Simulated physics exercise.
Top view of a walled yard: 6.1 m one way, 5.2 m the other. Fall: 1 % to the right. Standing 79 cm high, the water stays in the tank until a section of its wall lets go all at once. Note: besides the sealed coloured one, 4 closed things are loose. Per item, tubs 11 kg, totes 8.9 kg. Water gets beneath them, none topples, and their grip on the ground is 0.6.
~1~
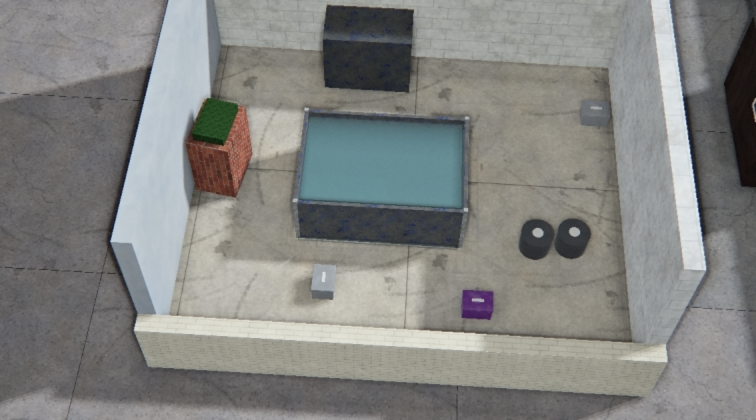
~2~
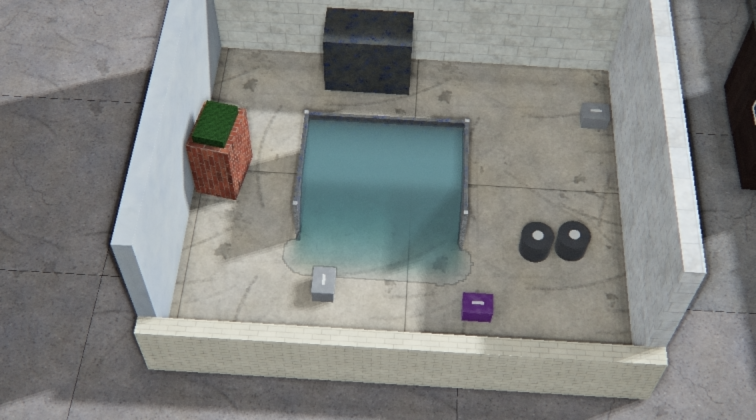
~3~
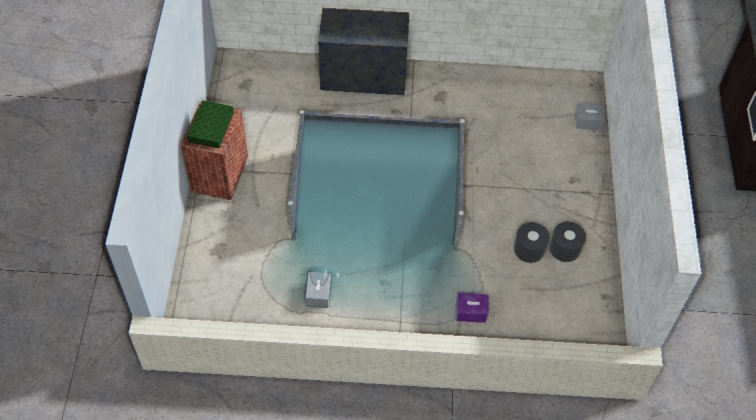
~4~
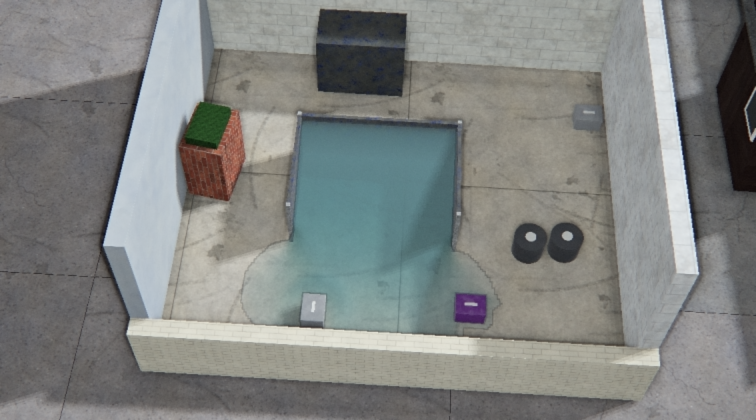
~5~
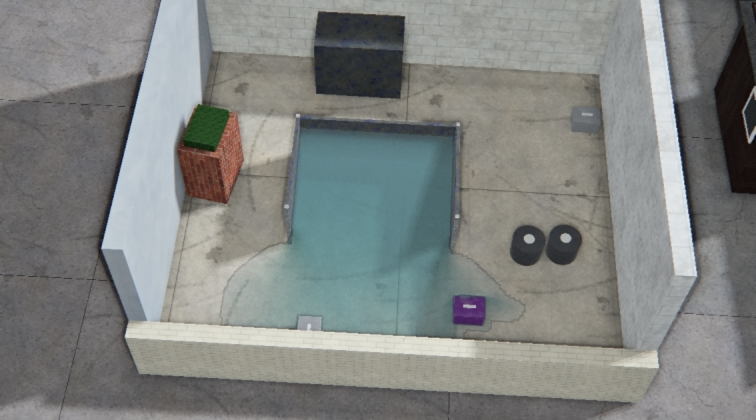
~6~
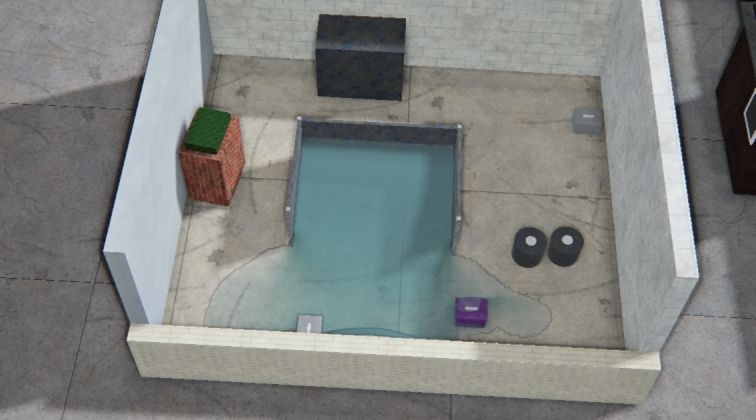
In a walled yard, water spreading from an opened tank toward the front wall, shifting a grey box while a purple box stays.
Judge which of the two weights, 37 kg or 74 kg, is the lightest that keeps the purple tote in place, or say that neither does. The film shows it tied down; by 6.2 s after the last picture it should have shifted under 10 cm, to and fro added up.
Only heavy suffices.
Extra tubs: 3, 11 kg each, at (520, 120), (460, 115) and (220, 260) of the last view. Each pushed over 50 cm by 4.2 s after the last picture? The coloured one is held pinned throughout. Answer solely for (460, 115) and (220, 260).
One after the other: Does not reach it, then goes beyond it.
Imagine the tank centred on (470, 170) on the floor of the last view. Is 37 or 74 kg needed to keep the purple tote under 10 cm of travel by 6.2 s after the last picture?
So then the heftier mass is needed.
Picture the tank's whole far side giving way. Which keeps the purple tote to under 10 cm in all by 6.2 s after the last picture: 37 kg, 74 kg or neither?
Then even the small mass works.
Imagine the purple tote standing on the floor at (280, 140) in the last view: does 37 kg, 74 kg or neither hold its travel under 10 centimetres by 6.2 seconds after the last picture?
Going by the scene, the lighter weight suffices.
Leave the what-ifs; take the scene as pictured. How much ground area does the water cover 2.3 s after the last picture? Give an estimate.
The covered patch comes to about 20 m2.
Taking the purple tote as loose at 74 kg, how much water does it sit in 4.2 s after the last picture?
7 cm, roughly.
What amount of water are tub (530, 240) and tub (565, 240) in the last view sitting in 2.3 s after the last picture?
Around 6 cm and 10 cm.
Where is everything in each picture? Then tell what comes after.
The first picture shows the purple tote at (478, 300), on the bottom; 3.3 m2 under water; 0 of 5 have shifted.
The second picture shows the purple tote at (478, 303), on the bottom; water covers 4.7 m2; 0 of 5 have shifted.
The third picture shows the purple tote at (473, 304) rests on the ground; water covers 6.3 m2; 1 of 5 have shifted.
The fourth picture shows the purple tote at (471, 304) rests on the ground; 8.0 m2 under water; 1 of 5 have shifted.
The fifth picture shows the purple tote at (469, 307), on the bottom; water covers 8.8 m2; 1 of 5 have shifted.
The sixth picture shows the purple tote at (471, 309), on the bottom; water covers 9.4 m2; 1 of 5 have shifted.
Then, 0.6 s after the last picture the purple tote would be 25 cm from its start with 37 kg and 0 cm from its start with 74 kg; 16 cm of water round it then.
Then, 2.3 s after the last picture the purple tote would be 153 cm from its start with 37 kg and 0 cm from its start with 74 kg; 10 cm of water round it then.
Then, 4.2 s after the last picture the purple tote would be 153 cm from its start with 37 kg and 0 cm from its start with 74 kg; 7 cm of water round it then.
Then, 6.2 s after the last picture the purple tote would be 153 cm from its start with 37 kg and 0 cm from its start with 74 kg; 10 cm of water round it then.
